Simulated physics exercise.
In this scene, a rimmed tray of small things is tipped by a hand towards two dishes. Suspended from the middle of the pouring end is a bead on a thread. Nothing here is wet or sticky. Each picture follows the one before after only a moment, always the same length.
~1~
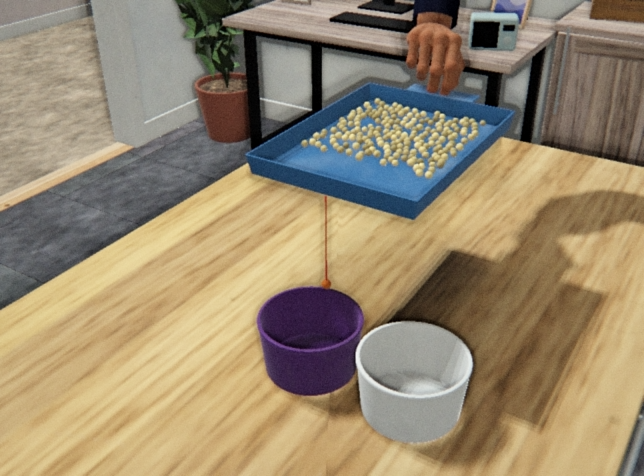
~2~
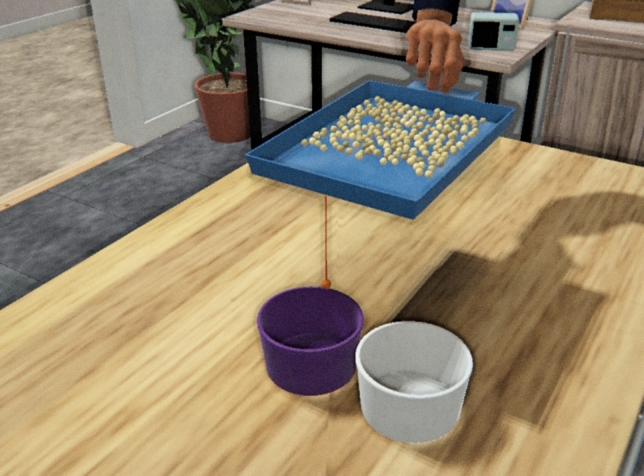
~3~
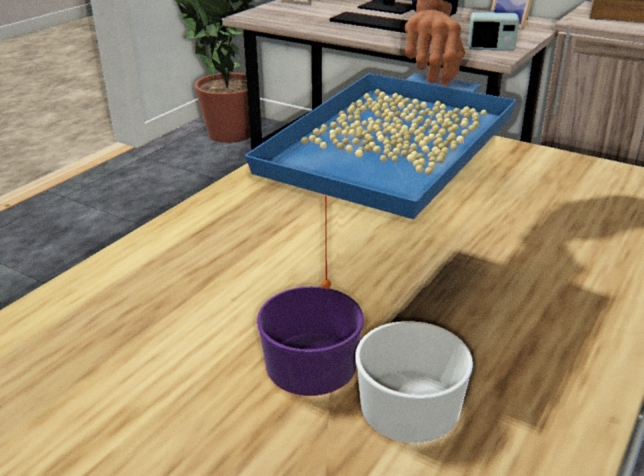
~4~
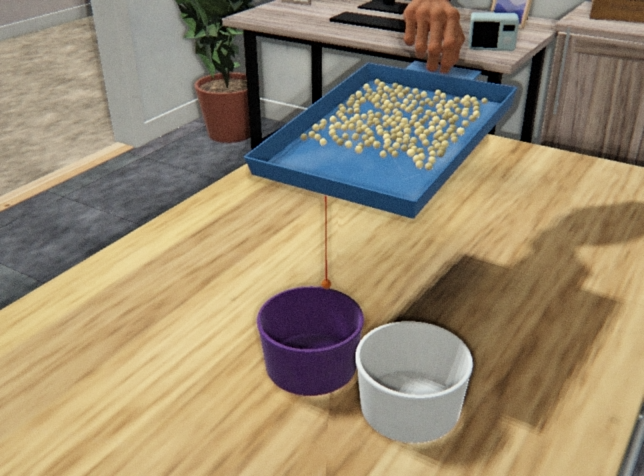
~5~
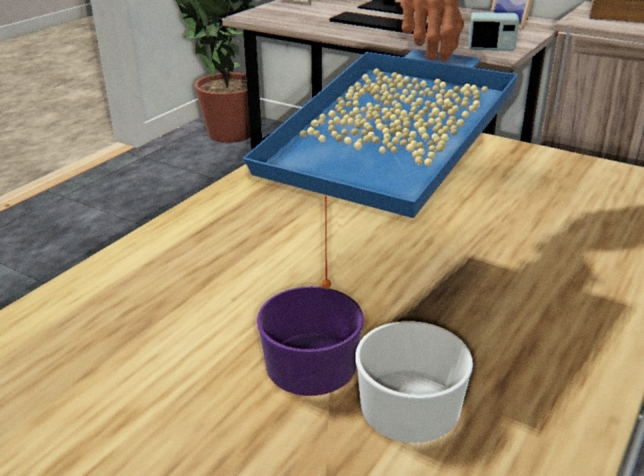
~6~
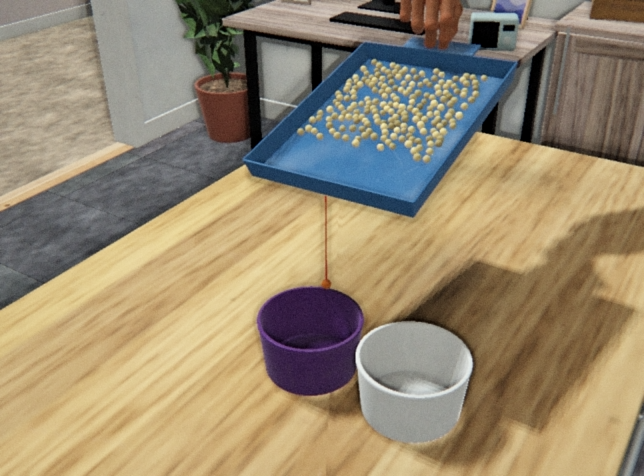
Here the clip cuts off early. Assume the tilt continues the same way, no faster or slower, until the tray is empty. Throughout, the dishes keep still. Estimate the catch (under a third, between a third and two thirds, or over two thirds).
The dishes capture one third up to two thirds of the load.
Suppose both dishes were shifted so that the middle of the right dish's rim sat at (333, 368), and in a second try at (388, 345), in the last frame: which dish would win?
The first try: The left dish. The second: The left dish.
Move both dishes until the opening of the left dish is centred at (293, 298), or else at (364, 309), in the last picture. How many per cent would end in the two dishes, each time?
First placement: 50 per cent; second placement: 0 per cent.
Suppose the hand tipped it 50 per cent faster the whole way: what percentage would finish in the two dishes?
Roughly 50 percent.
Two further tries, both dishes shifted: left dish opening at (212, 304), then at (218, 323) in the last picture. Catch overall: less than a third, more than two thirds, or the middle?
Taking the tries in order: More than two thirds and between a third and two thirds.
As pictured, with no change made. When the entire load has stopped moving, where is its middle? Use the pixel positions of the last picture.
Roughly pixel (277, 364).
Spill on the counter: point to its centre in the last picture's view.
My estimate puts the centre near (204, 362).
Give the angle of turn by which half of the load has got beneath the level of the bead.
Close to 105 degrees, I reckon.
Soon, tray tipped steeply; nearly all on the tray; a stray few in the left dish; a stray few outside both; a stray few in the air.
A while on, tray tipped right over; about two thirds on the tray; a small part in the left dish; a small part outside both; about a quarter in the air.
Towards the end, tray tipped past a quarter turn; a stray few in the right dish; about half in the left dish; about half outside both.
Finally, tray tipped past a quarter turn; a stray few in the right dish; about half in the left dish; about half outside both.
